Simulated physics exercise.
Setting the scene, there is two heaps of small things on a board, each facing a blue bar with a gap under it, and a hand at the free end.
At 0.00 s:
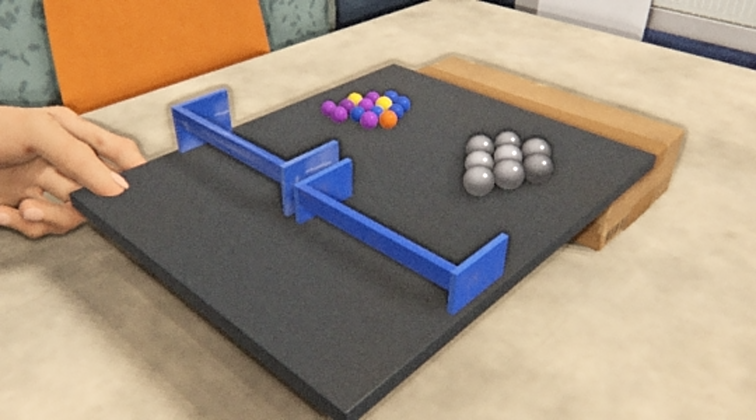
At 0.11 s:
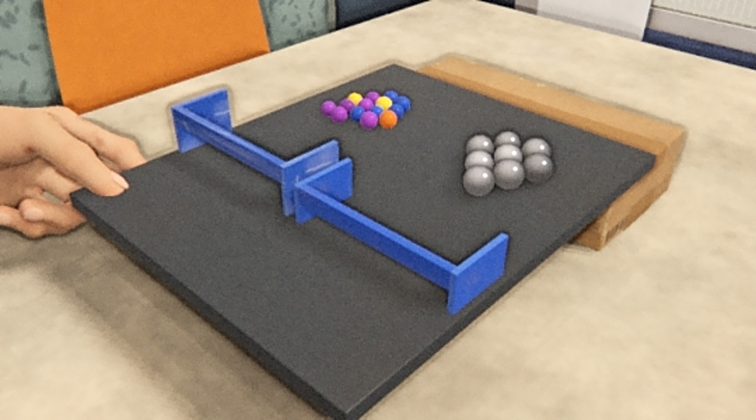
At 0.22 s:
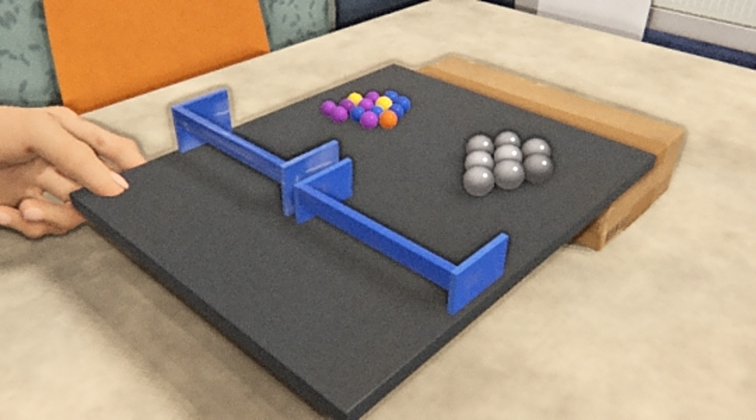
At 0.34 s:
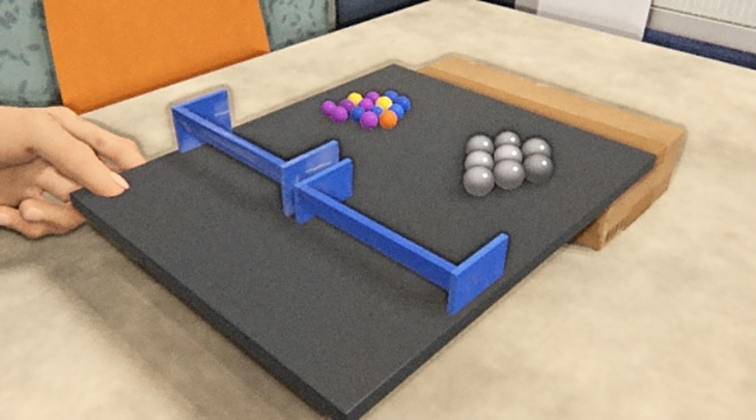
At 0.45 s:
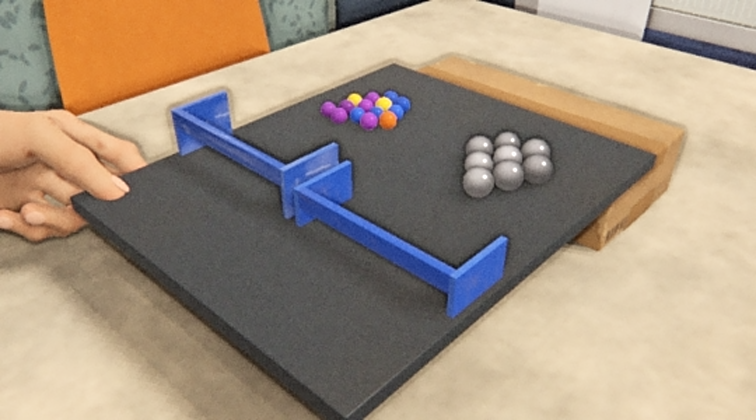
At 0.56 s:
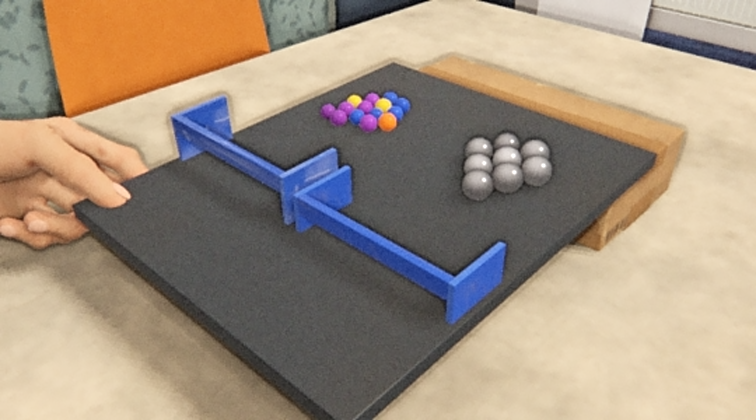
On a pale tabletop seen from slightly above, with an orange panel and a patterned surface behind, a still camera looks across a dark board. Small purple, blue, yellow and orange balls sit toward the back, larger grey balls to the right, two blue barriers cross the middle, and a brown block is at the right edge. A hand at the left barely moves as that side of the board lowers very slightly, the balls keeping their places.
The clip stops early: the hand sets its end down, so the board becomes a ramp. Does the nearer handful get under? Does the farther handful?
My prediction: The nearer handful is halted. The farther handful carries on.
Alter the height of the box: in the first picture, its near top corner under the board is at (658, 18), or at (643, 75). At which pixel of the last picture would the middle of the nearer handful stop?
One: About (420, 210). Two: About (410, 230).
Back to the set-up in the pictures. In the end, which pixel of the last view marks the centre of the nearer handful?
I'd place the middle near (389, 286).
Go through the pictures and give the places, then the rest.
Held end of the board (346, 398), level; box (514, 140), about a quarter as high as the board is long; nearer handful (508, 158), a few steel balls; farther handful (365, 107), a few round plastic beads; nearer gate (371, 233), its slot lower than a piece; farther gate (228, 142), its slot higher than a piece, in the first frame.
Held end of the board (346, 398), level; farther handful (365, 107), in the second frame.
Held end of the board (346, 398), level; nearer handful (508, 158), in the third frame.
Held end of the board (346, 398), level; farther handful (365, 107), in the fourth frame.
Held end of the board (346, 402), down by 1°; nearer handful (508, 159), in the fifth frame.
Held end of the board (346, 411), down by 2°; box (514, 140); nearer handful (507, 161), not moving; farther handful (365, 109), not moving; nearer gate (370, 243); farther gate (227, 151), in the sixth frame.
By 0.79 s, board sloping at 6°; nearer handful where it was; farther handful where it was.
By 1.08 s, board sloping at 11°; nearer handful on its way down; farther handful on its way down.
By 1.39 s, board resting at 13°; nearer handful has reached its gate; farther handful every one past its gate.
When it is over (2.8 s), board resting at 13°; nearer handful gathered behind its gate; farther handful every one past its gate.
